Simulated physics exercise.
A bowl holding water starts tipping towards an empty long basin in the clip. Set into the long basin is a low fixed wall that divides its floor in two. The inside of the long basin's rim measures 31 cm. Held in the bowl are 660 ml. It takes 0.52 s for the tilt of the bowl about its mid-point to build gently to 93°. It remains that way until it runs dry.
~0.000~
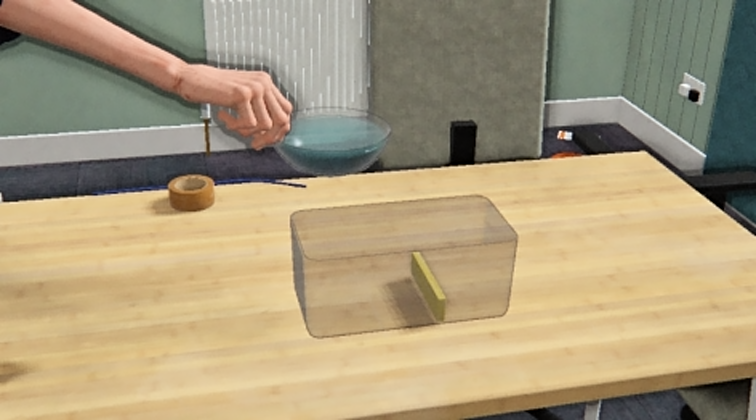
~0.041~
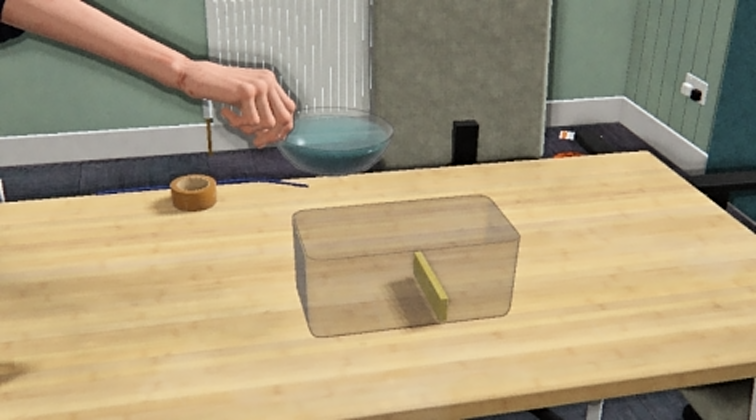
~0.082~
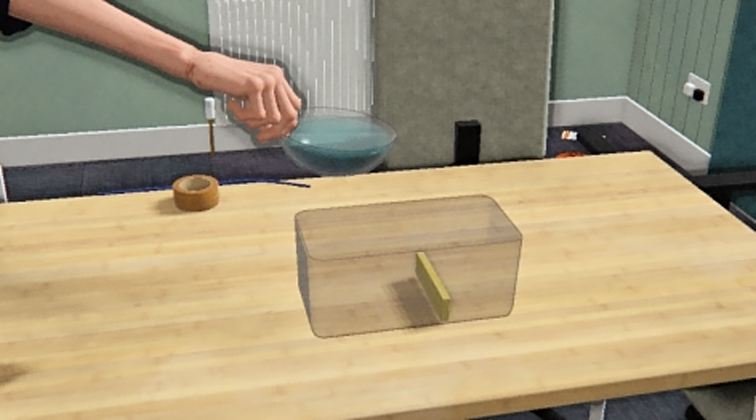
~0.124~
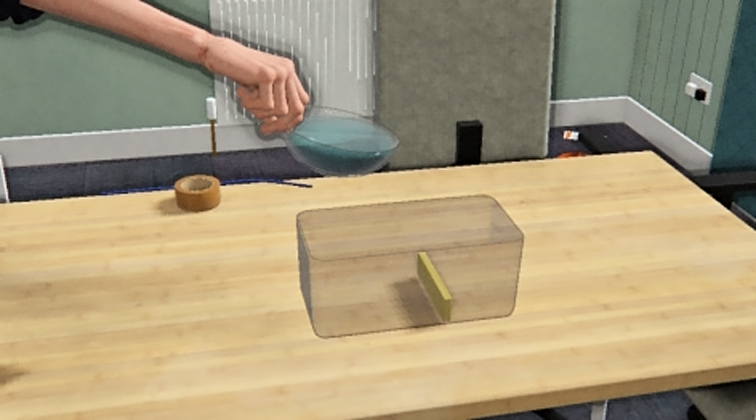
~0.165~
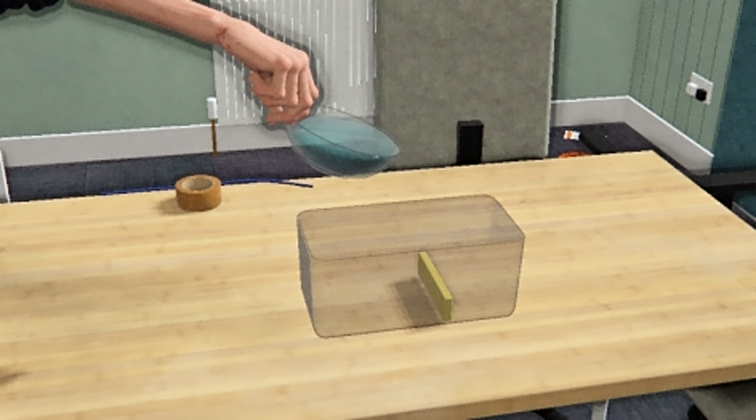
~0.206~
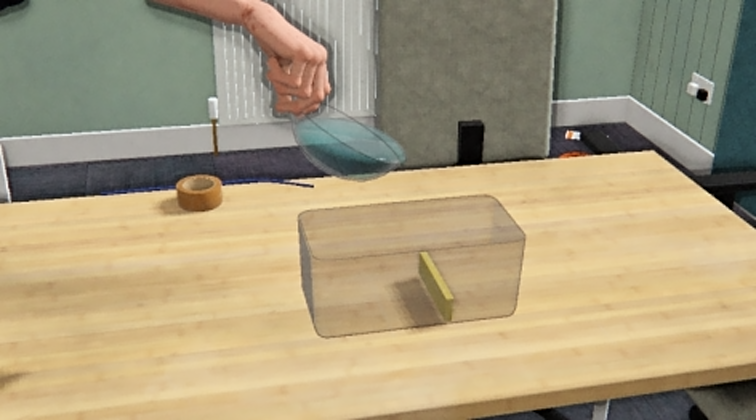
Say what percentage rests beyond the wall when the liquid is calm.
Roughly 28 per cent rests beyond the wall.
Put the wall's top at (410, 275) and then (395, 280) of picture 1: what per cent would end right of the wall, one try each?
One try each: Around 55 percent and then around 75 percent.
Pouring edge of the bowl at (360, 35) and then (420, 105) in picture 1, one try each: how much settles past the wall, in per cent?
Try 1: 15 %; try 2: 60 %.
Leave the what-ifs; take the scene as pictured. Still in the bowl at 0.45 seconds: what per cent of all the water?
5 %.
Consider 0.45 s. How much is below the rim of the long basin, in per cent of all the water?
About 60 per cent.
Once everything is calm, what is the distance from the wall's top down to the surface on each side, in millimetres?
Roughly 24 mm on the left side and roughly 28 mm on the right.
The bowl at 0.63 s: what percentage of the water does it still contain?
Some 0 per cent.
Then, 0.45 s in, the tilt is 89° and 5 per cent is still to pour, 42 is left of the wall and 18 right of it.
Then, 0.63 s in, the tilt is 93° and 0 per cent is still to pour, 66 is left of the wall and 30 right of it.
Then, 0.82 s in, the tilt is 93° and 0 per cent is still to pour, 67 is left of the wall and 28 right of it.
Then, 1.02 s in, the tilt is 93° and 0 per cent is still to pour, 68 is left of the wall and 28 right of it.
Finally, 68 per cent lies left of the wall, 28 right of it and 4 outside.
